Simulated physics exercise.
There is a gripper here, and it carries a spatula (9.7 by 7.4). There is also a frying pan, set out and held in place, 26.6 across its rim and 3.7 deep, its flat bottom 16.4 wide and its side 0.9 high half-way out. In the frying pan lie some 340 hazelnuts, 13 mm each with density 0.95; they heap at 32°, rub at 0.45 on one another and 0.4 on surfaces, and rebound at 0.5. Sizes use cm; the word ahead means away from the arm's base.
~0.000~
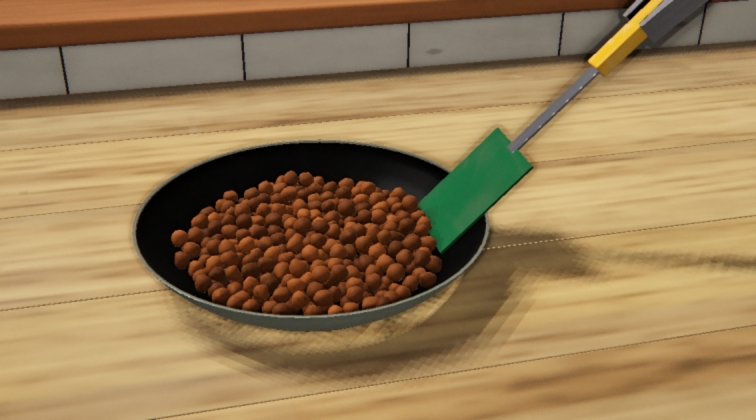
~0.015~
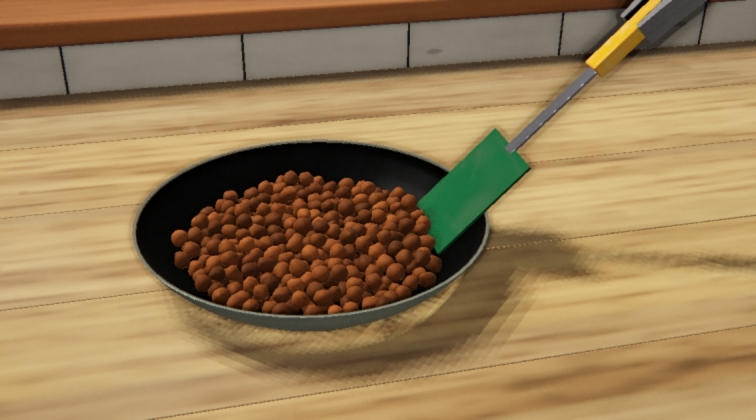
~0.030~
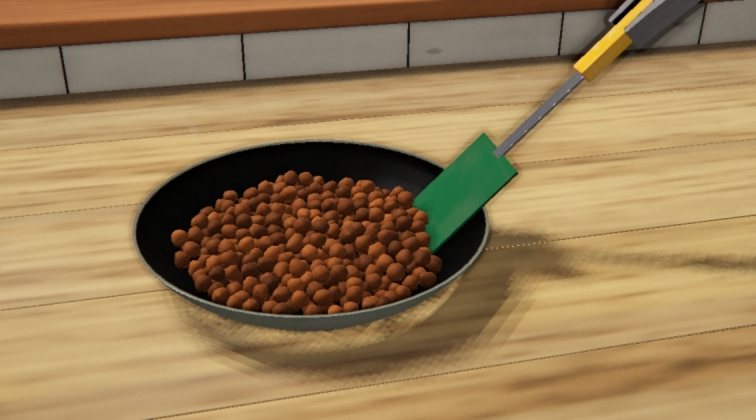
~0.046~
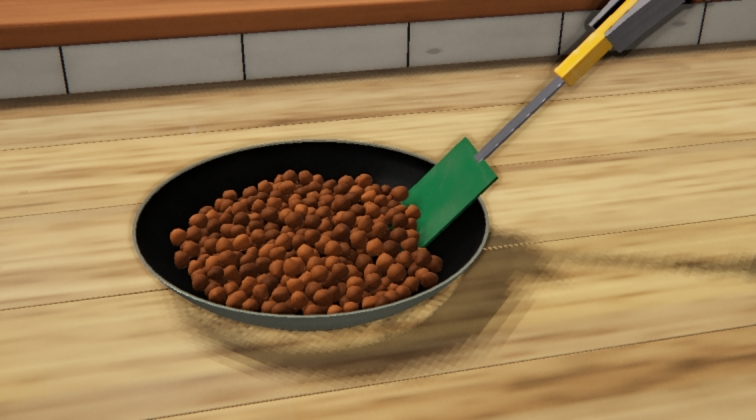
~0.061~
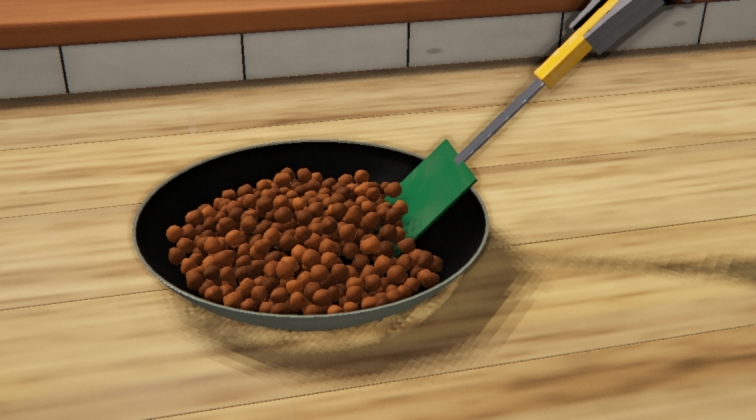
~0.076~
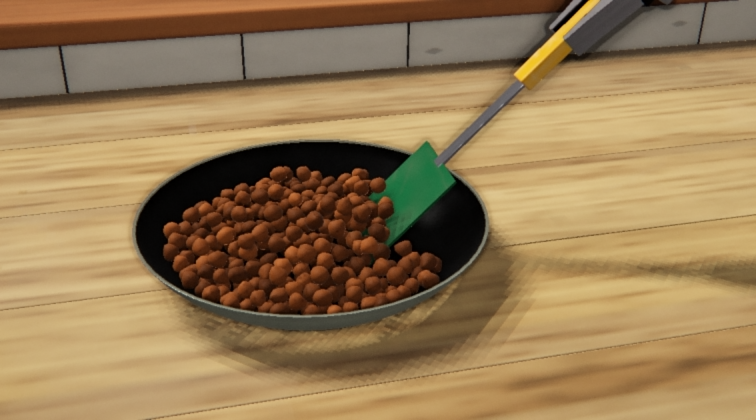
A green spatula held by a gripper moves left, pushing brown hazelnuts across a frying pan.
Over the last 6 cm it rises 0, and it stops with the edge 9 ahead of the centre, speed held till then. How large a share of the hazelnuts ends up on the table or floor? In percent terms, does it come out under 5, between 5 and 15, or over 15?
It comes out over 15 %.
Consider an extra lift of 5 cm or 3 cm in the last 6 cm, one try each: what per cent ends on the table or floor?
It comes to around 20 per cent on the first try and around 25 per cent on the second.
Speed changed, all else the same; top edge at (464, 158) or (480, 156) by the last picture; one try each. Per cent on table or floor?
About 15 and 5 percent.
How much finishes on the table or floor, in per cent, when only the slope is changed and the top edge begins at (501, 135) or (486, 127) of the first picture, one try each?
Some 25 per cent, then some 30 per cent.
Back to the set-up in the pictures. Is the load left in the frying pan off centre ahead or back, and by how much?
Ahead of centre, roughly 3.5 centimetres.
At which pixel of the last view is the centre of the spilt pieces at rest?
Around (44, 279).
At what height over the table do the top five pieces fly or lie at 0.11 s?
Somewhere around 6 centimetres high.
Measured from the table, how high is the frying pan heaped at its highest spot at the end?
About 5.0 centimetres.
By 0.11 s, sloping 44°, highest piece 7 above the table; 341 in the frying pan.
By 0.15 s, sloping 44°, highest piece 7 above the table; 340 in the frying pan, 1 on the blade or in flight.
By 0.37 s, sloping 44°, highest piece 5 above the table; 274 in the frying pan, 66 on the table or floor, 1 on the blade or in flight.
By 1.42 s, sloping 44°, highest piece 5 above the table; 274 in the frying pan, 67 on the table or floor.
Final count, 274 in the frying pan, 67 on the table or floor. That is 20 % on the table or floor.
